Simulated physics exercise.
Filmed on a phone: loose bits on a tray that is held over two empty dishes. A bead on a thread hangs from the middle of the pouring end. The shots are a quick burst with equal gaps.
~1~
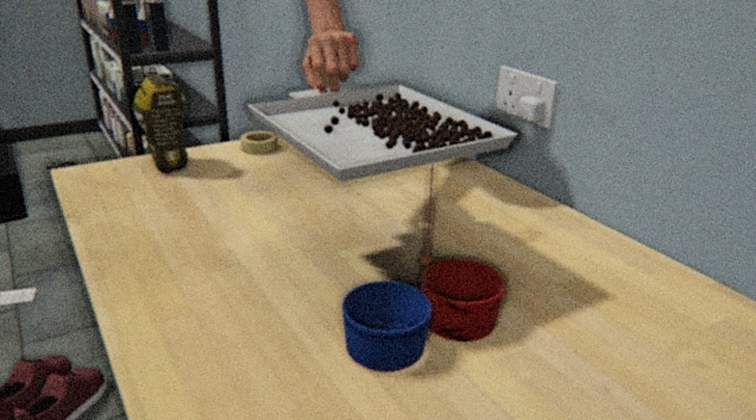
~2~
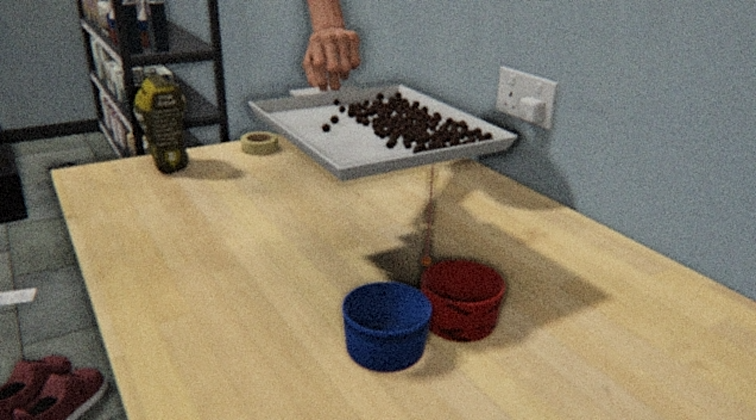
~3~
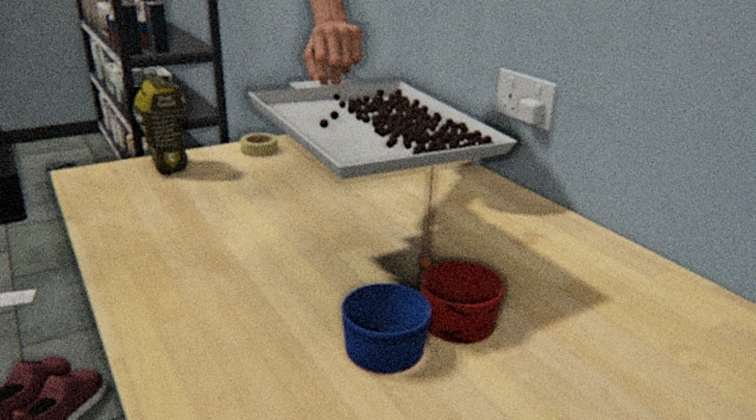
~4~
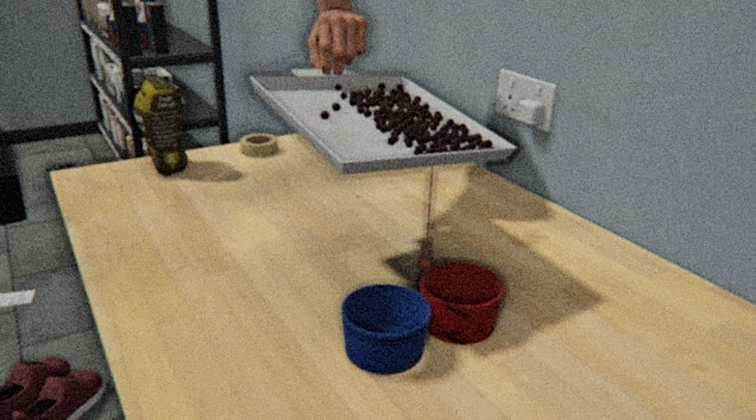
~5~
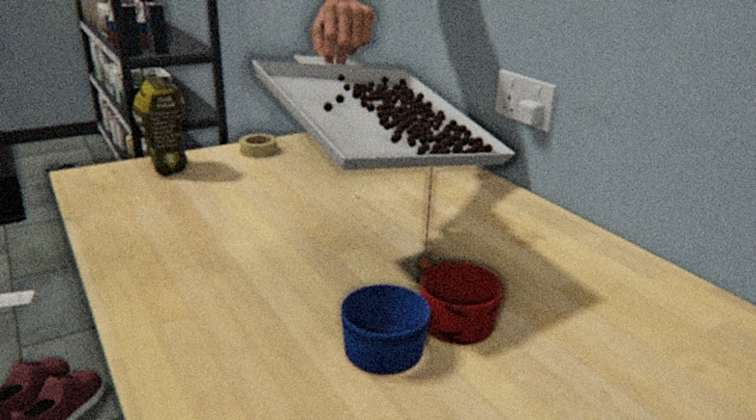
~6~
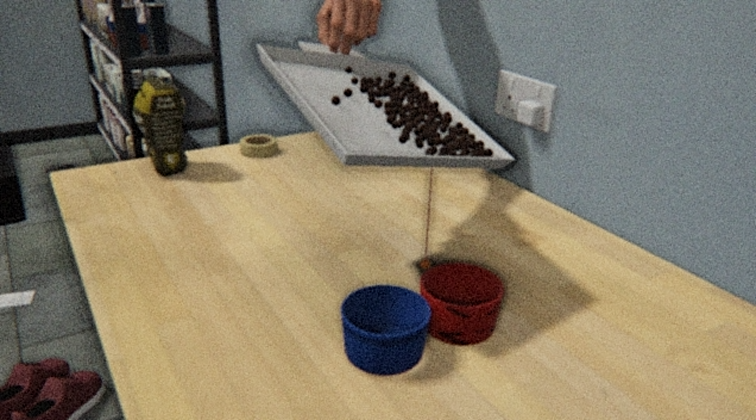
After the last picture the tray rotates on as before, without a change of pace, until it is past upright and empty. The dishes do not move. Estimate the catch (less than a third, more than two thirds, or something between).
The two hold under a third of the load.
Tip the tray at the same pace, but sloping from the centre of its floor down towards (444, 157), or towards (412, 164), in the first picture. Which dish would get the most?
In turn: The right dish; the dish on the left.
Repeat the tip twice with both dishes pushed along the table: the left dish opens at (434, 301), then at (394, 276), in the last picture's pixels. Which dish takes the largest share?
One: The right one. Two: Right.
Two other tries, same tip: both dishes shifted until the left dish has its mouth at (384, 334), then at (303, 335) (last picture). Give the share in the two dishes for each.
About 0 and 0 per cent.
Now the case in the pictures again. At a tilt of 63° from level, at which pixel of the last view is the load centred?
At about (481, 172).
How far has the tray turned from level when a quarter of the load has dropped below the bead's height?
At about 70°.
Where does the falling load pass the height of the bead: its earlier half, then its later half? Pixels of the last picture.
First near (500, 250), later near (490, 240).
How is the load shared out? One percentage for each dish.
For the left dish some 0 %, for the right dish some 10 %.
Just after the last frame, tray tipped steeply; roughly two thirds on the tray; just a few in the right dish; about a tenth outside both; roughly a quarter in the air.
A moment on, tray tipped past a quarter turn; about a tenth in the right dish; almost all outside both; just a few in the air.
Further on, tray tipped past a quarter turn; about a tenth in the right dish; almost all outside both.
When it is over, tray tipped past a quarter turn; not one in the left dish; about a tenth in the right dish; almost all outside both.
